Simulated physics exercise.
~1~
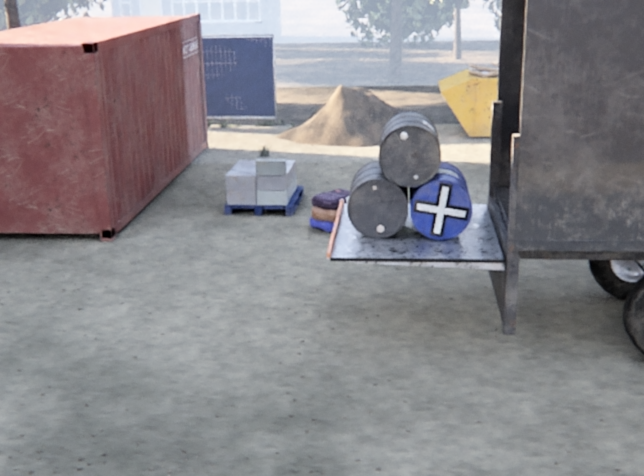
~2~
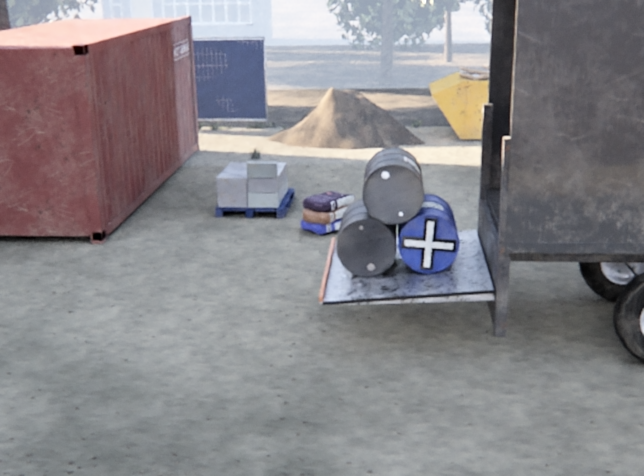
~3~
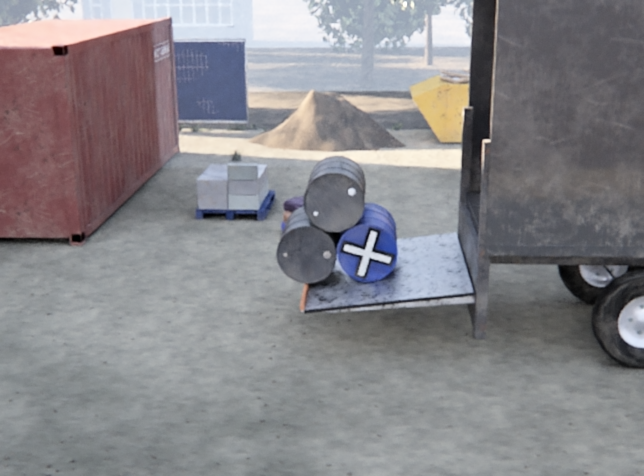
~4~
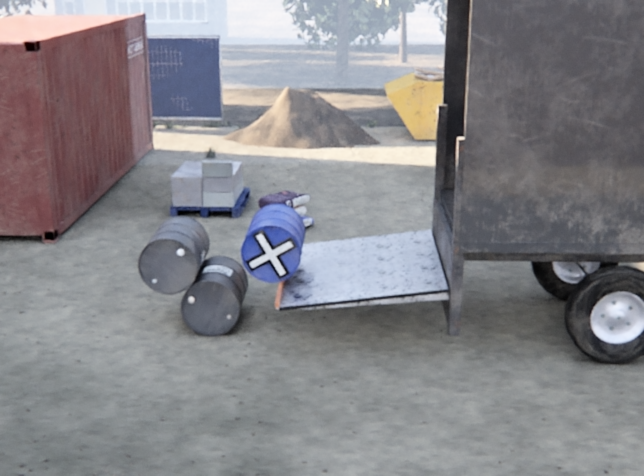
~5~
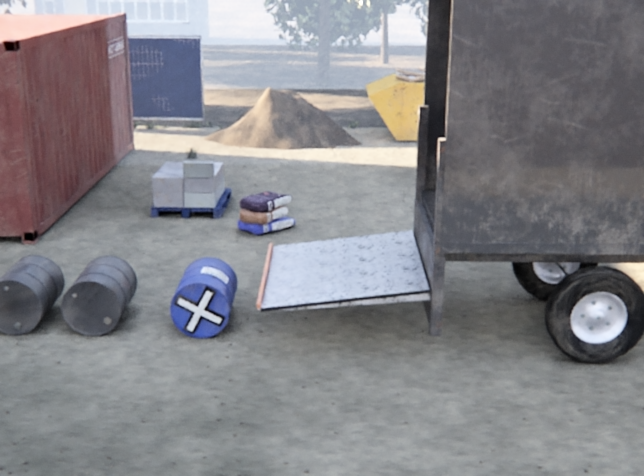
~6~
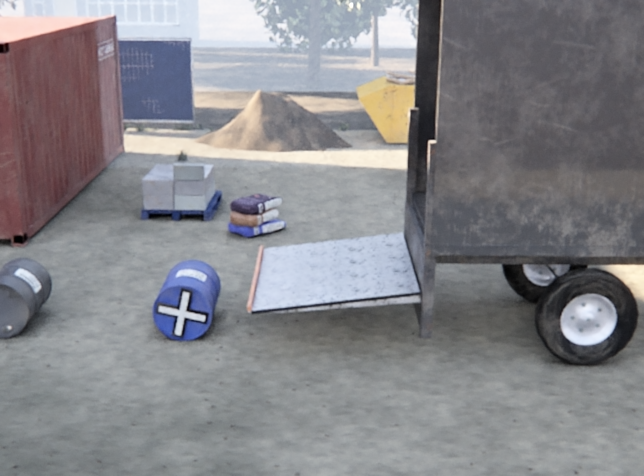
Three stacked drums, two dark grey and one blue with a white cross, rode a truck's lift platform down a little, then rolled left off its tilted edge, dropped to the ground and spread out, the blue one ending nearest the platform.
